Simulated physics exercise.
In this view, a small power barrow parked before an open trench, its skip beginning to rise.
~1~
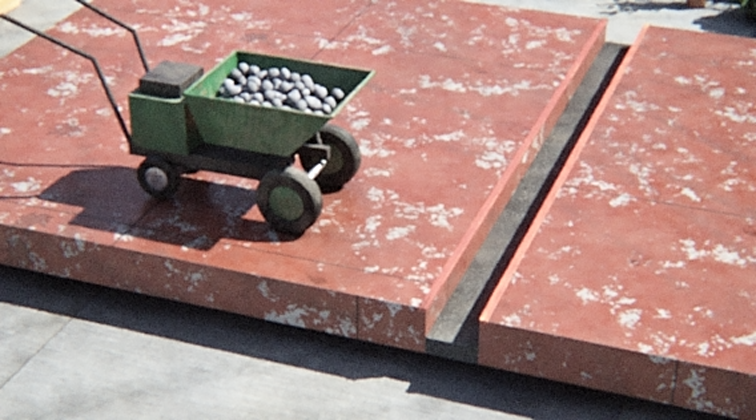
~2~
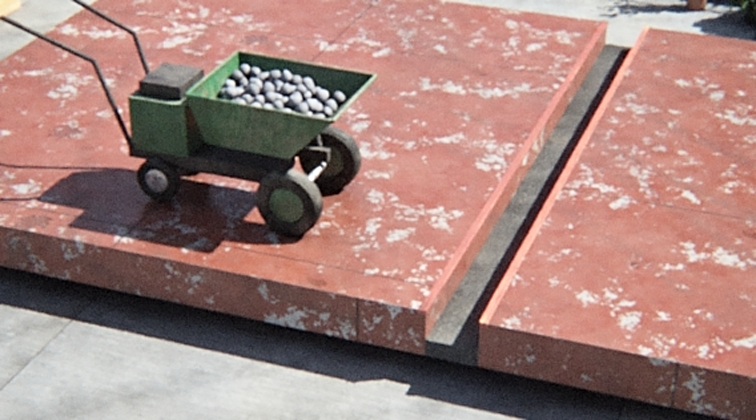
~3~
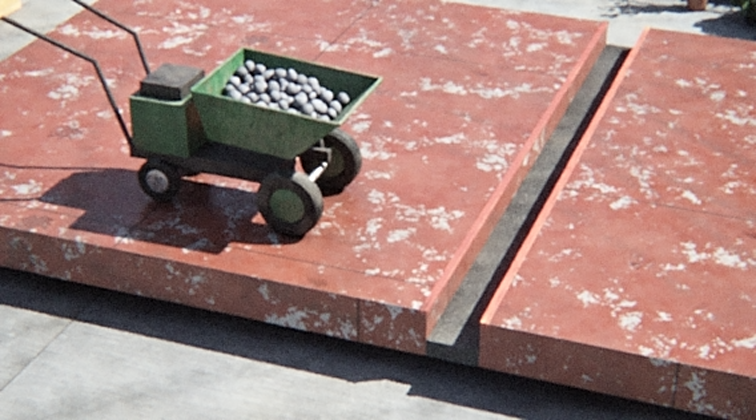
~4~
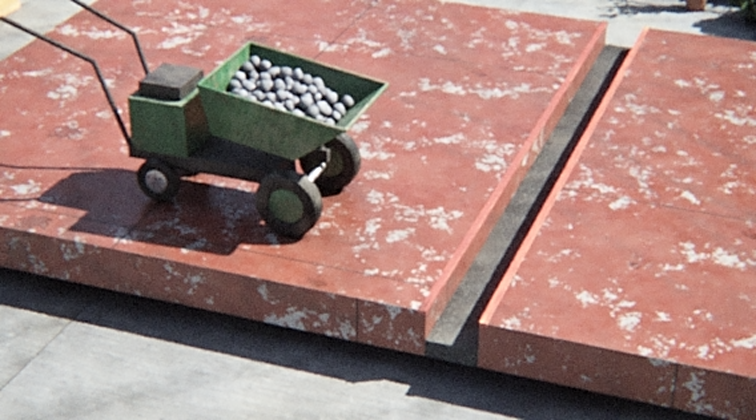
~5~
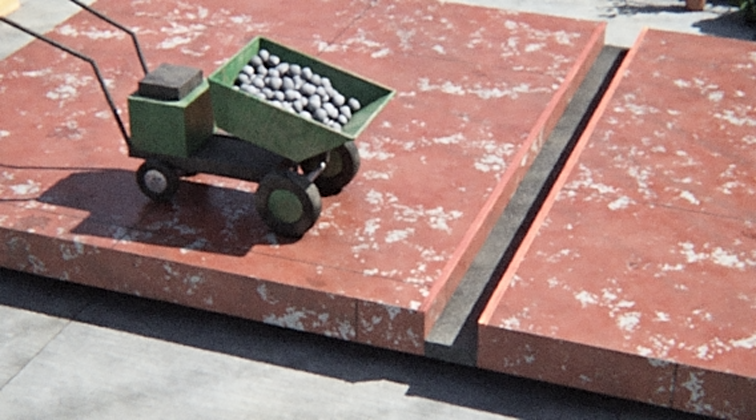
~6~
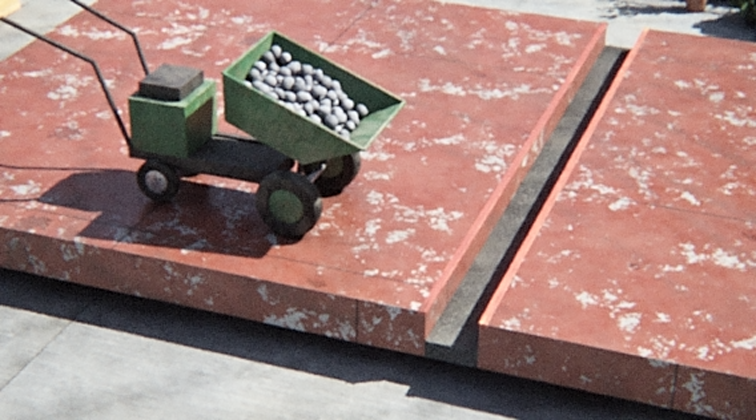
On a weathered red platform split by a narrow trench, a green power barrow standing still, its cobble-filled skip gradually tilting rightward.
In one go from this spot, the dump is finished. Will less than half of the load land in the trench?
Yes, only a minority gets there.
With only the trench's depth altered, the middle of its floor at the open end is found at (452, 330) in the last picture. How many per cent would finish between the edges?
Close to 30 per cent.
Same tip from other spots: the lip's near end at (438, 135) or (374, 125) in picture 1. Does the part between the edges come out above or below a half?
For the first case I'd say a smaller fraction, and for the second case upwards of half.
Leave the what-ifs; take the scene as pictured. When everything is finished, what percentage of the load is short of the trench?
Share of load: Near 45 %.
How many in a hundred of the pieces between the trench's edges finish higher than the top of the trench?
Around 0 per cent.
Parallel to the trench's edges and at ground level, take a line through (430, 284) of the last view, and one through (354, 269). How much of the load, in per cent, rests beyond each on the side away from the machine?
Around 40 per cent for the first, around 70 per cent for the second.
Shortly afterwards, skip tipped steeply; the whole lot in the skip.
Next, skip tipped right over; near two thirds in the skip; near a quarter short of the trench; only a few in or heaped over the trench; only a few falling.
Some moments later, skip tipped right over; near a quarter in the skip; near half short of the trench; near a quarter in or heaped over the trench.
In the end, skip tipped right over; near a quarter in the skip; near half short of the trench; near a quarter in or heaped over the trench; none at all beyond it.
